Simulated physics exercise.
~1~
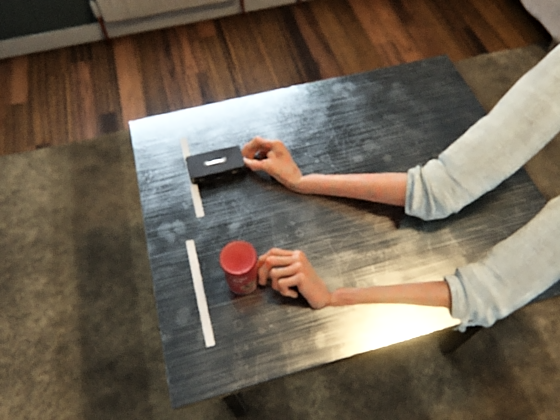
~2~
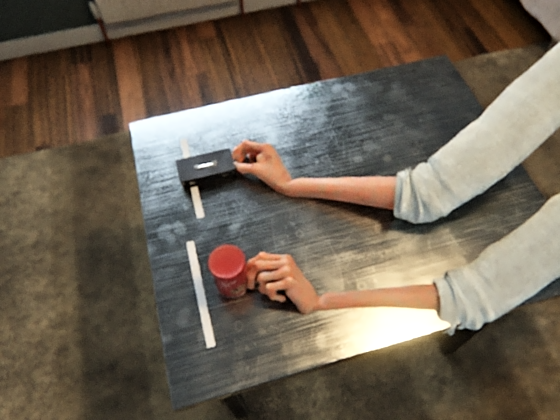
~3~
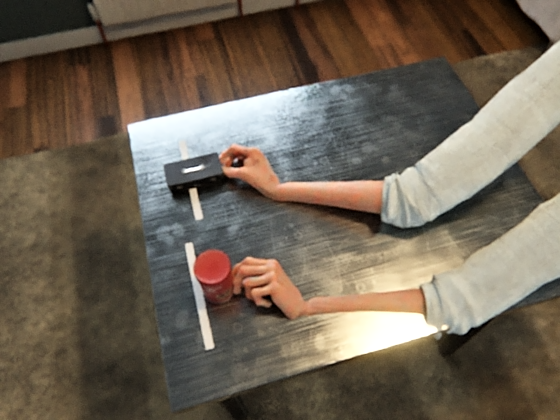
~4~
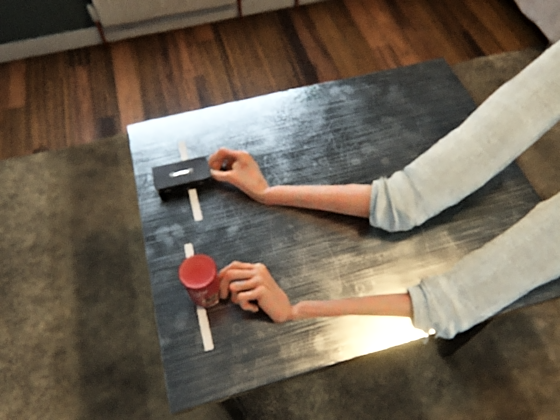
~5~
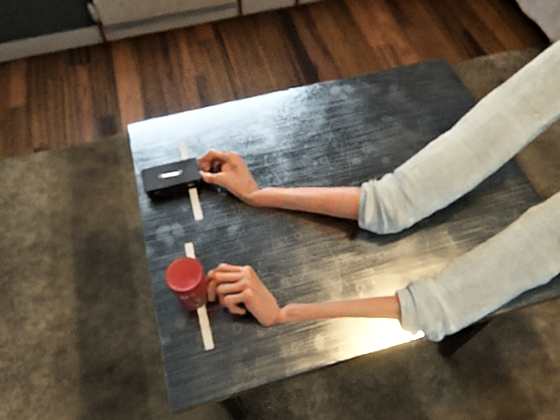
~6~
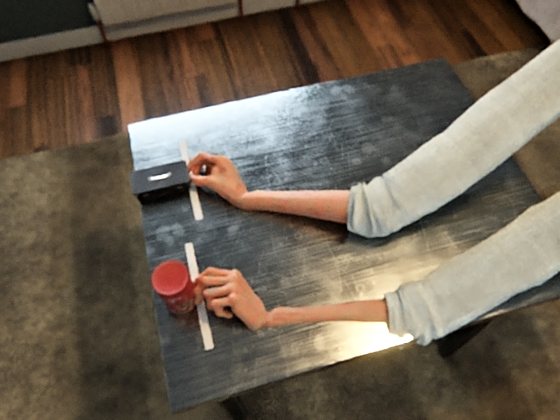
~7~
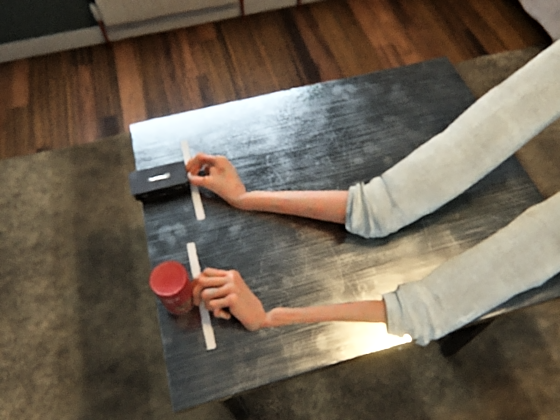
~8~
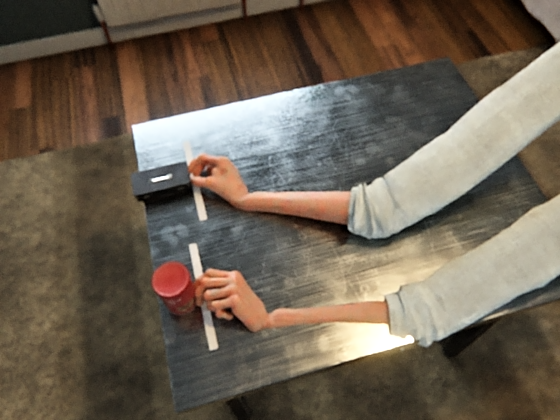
Two forearms in pale, pushed-up sleeves reach in from the right across a dark, streaked table, seen from above by a slightly swaying camera, with wooden flooring and a brownish rug around it. The farther hand holds a small black case, and the nearer hand holds an upright red tin, each beside a pale strip of tape near the left edge. Together the hands push both objects steadily left, over the tape and toward the edge. The hands then stop at the strips and hold still. The tin and the case both remain on the table, close to its left edge.
